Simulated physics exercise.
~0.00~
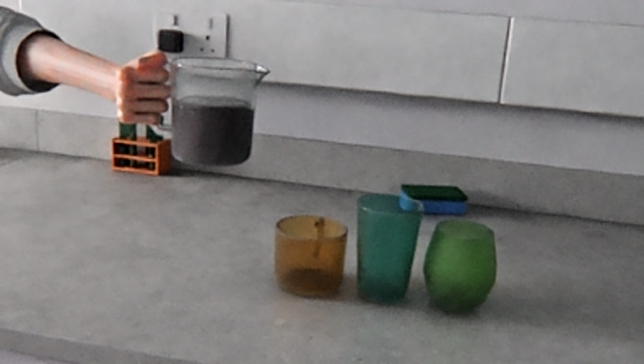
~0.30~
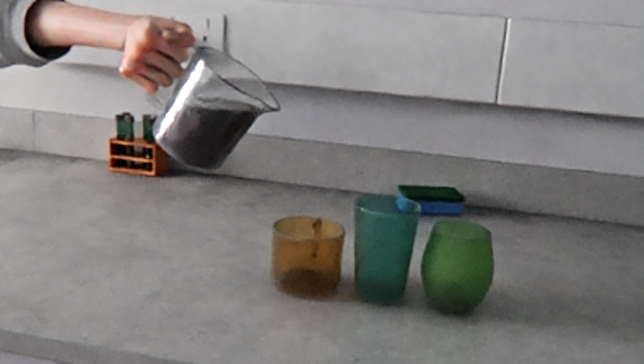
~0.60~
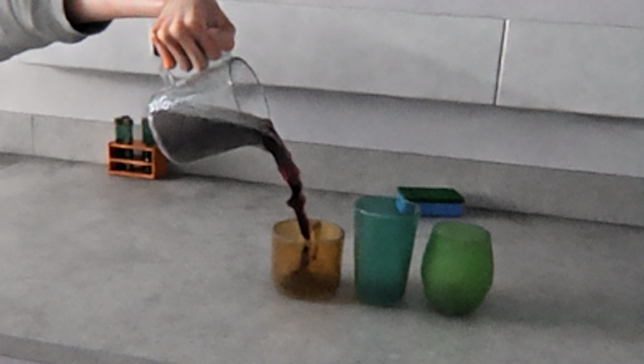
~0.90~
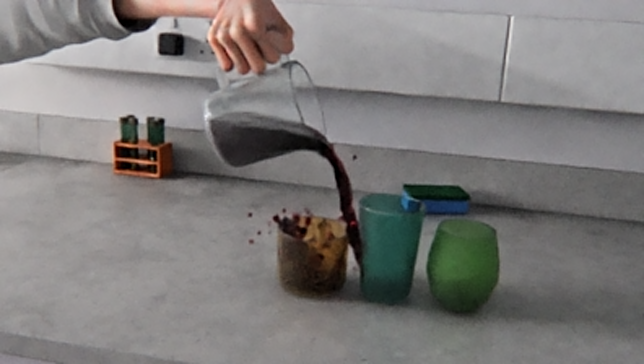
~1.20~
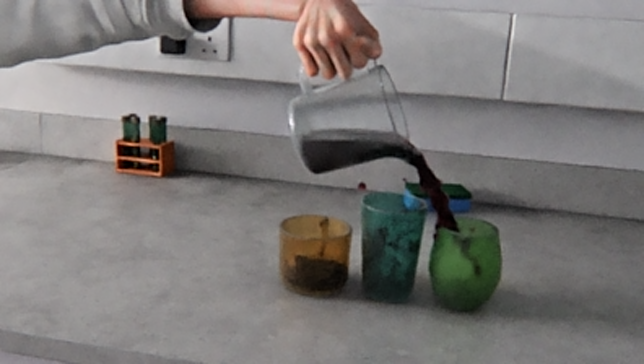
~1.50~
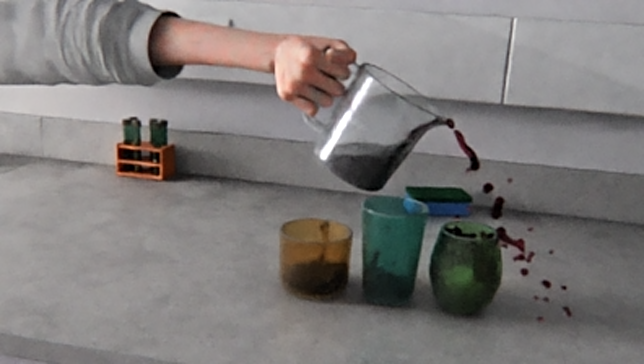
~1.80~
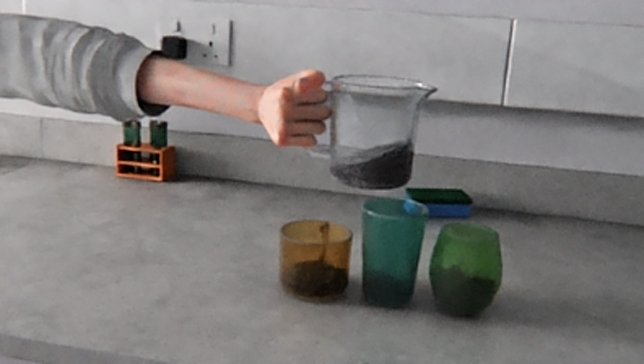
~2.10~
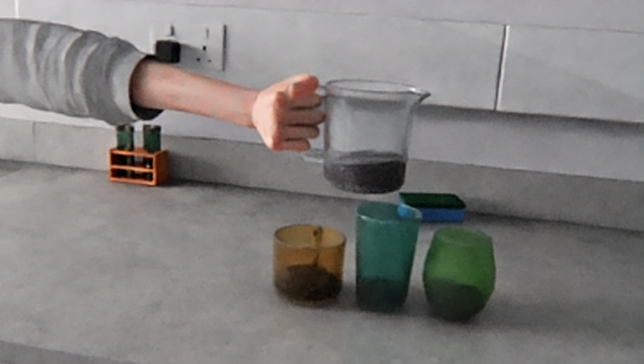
A hand sweeping a tilted glass pitcher rightwards, pouring dark red liquid into three coloured glasses with splashes, then levelling it.
